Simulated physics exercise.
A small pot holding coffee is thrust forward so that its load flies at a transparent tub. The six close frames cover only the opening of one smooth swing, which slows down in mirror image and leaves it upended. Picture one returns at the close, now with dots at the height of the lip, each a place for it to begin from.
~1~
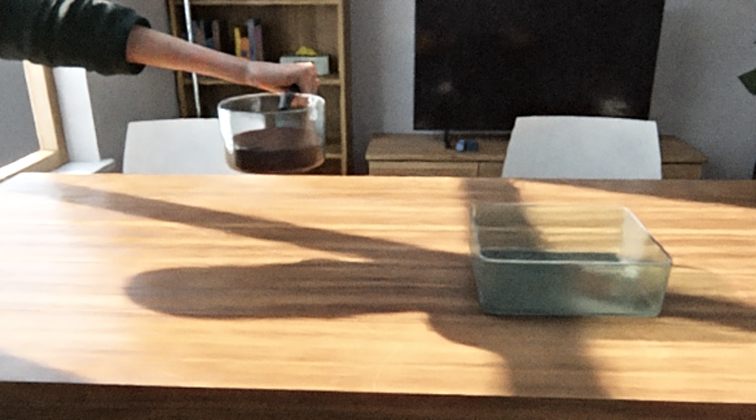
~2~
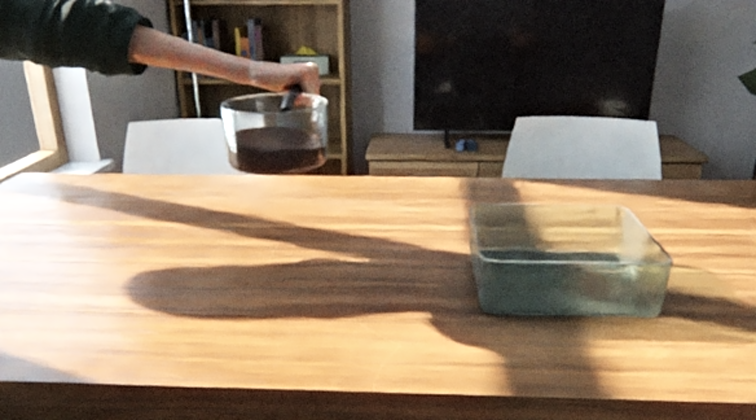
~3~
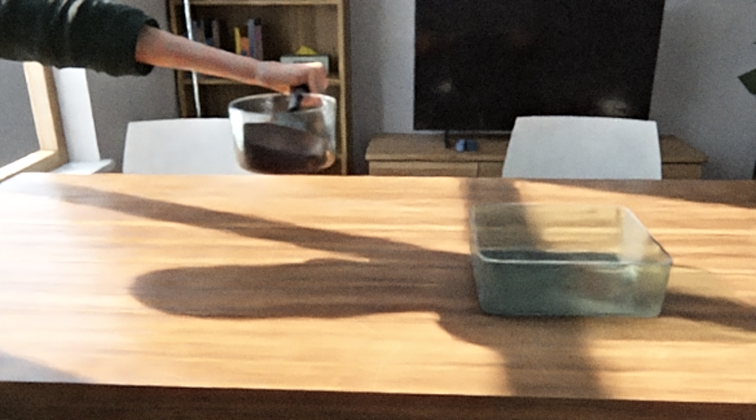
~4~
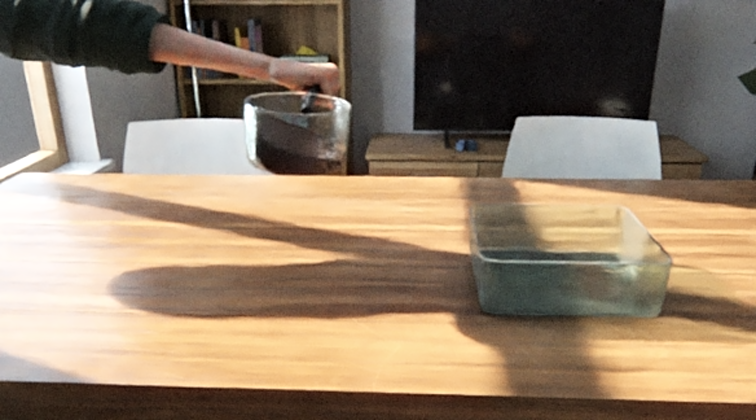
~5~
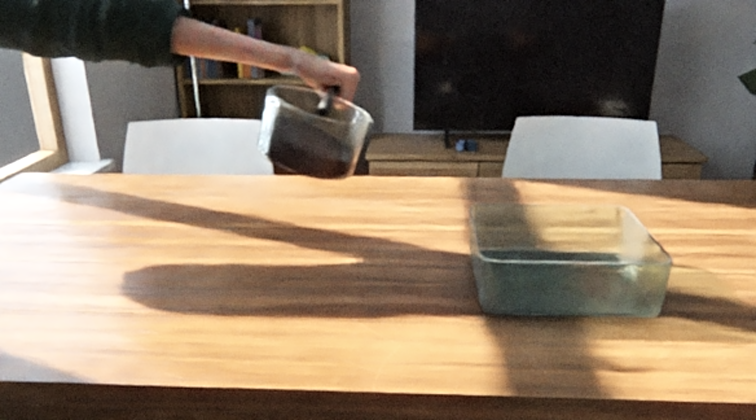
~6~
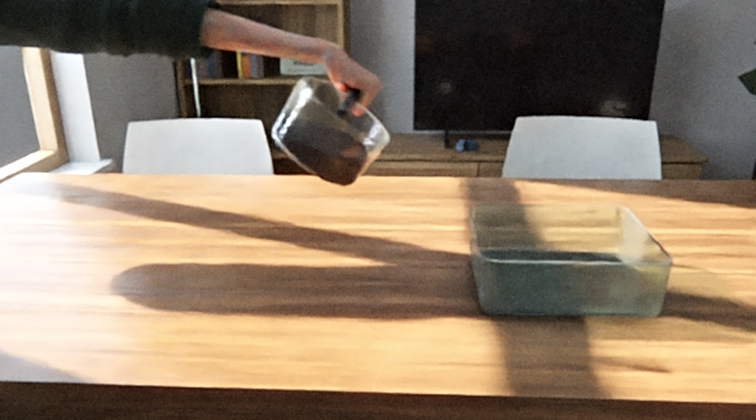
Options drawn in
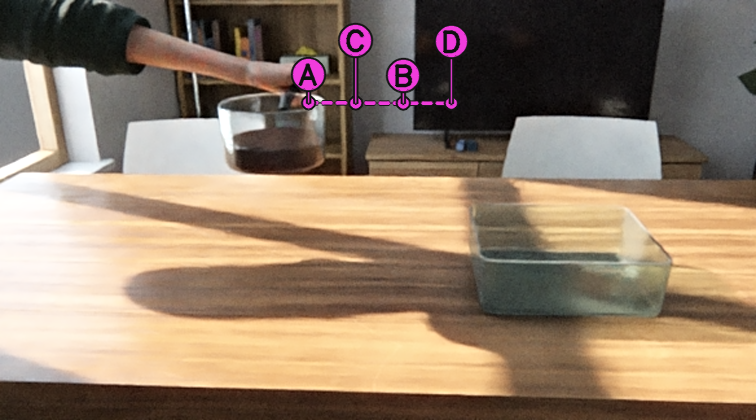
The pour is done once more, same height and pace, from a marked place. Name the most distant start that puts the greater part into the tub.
The limit is C.
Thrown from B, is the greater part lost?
No, that is safe.
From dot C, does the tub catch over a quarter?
Yes, clearly.
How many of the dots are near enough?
Three.
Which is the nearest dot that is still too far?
A.
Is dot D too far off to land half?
No, not at all.
On the marked copy, A at (308, 102); B at (403, 103); C at (355, 102); D at (451, 103).
With A, about 19 % lands in the tub, 77 % falls short and 4 % goes beside or beyond.
With B, about 71 % lands in the tub, 3 % falls short and 26 % goes beside or beyond.
With C, about 73 % lands in the tub, 9 % falls short and 18 % goes beside or beyond.
With D, about 86 % lands in the tub, 10 % falls short and 4 % goes beside or beyond.
